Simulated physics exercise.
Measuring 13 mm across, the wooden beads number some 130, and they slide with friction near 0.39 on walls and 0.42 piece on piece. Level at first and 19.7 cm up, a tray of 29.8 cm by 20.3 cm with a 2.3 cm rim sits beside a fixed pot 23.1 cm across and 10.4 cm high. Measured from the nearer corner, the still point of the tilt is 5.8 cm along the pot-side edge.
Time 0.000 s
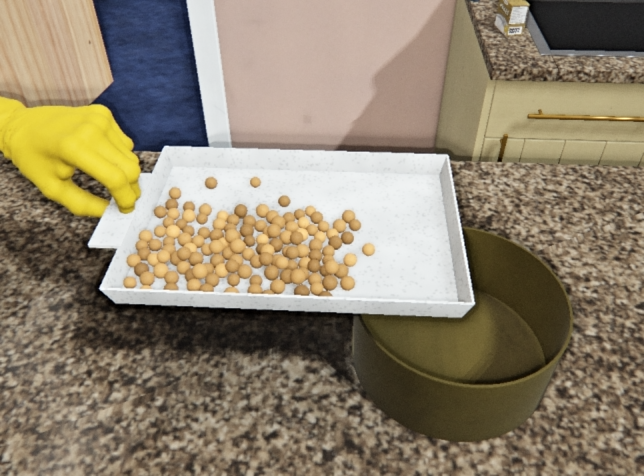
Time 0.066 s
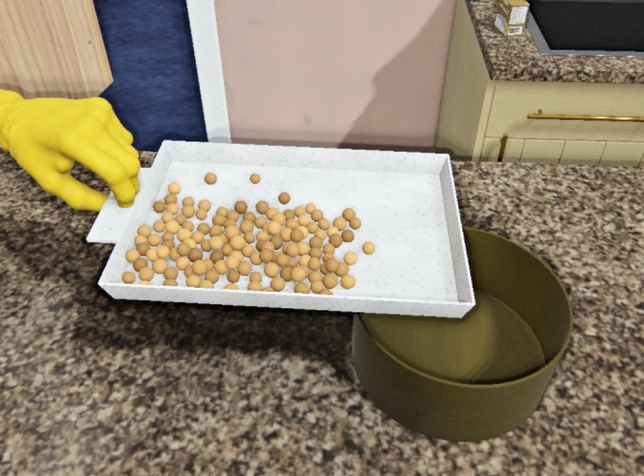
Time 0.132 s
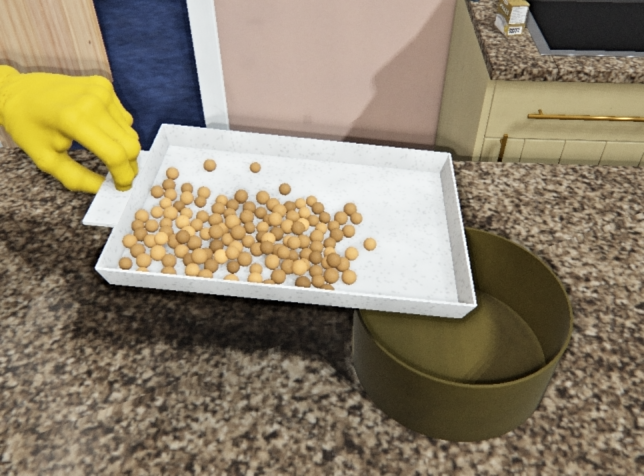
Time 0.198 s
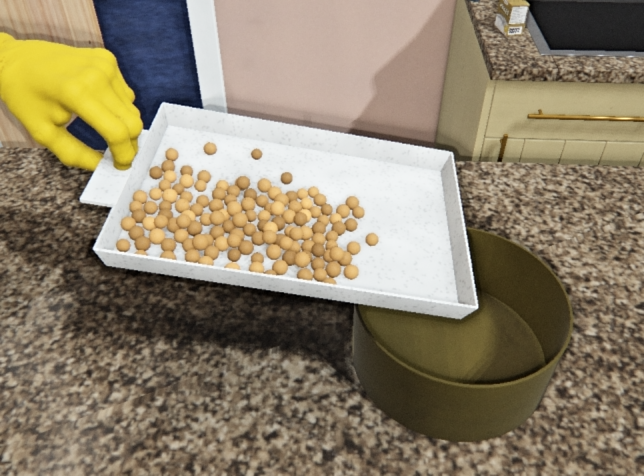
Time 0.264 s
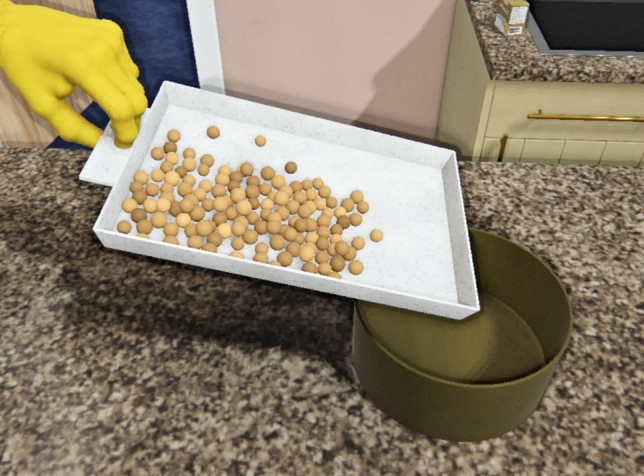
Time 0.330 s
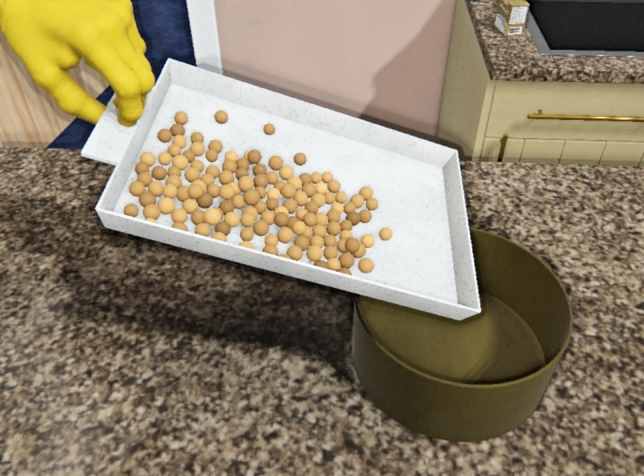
The clip opens on a yellow-gloved hand holding a level white tray of small round wooden beads, its right end above an olive-green pot on a speckled counter. The hand then raises the tray's left end, slanting it down toward the pot, and the beads shift slightly rightward while remaining in the tray.
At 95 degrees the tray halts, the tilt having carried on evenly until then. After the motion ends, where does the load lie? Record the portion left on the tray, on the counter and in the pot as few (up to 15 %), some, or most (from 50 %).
Result. Tray: Few; counter: Some; pot: Most.
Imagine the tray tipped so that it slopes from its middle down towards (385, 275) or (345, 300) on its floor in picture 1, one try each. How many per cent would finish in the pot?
About 40 per cent on the first try and 25 per cent on the second.
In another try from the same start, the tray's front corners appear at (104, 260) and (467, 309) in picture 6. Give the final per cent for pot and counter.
In the pot: 25 per cent; on the counter: 75 per cent.
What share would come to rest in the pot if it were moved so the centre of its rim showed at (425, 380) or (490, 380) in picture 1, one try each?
Close to 70 in a hundred, then close to 90 in a hundred.
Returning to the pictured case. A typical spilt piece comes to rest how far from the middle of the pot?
I'd say close to 24 centimetres.
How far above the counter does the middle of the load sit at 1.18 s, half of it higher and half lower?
Median height: Approx. 22 cm.
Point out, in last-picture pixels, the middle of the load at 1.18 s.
The middle of the load should be near (470, 248) then.
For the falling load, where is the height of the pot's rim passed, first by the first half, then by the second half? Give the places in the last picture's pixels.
It passes about (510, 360) first and (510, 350) afterwards.
After 0.84 s, tilt 55 degrees; the tray holds 95 %, the pot 0 %.
Then, at 1.18 s, tilt 79 degrees; the tray holds 80 %, the pot 15 %.
After 1.62 s, tilt 95 degrees; the tray holds 5 %, the pot 65 %.
By 2.7 s all is still; tray 0 %, counter 25 %, pot 75 %.
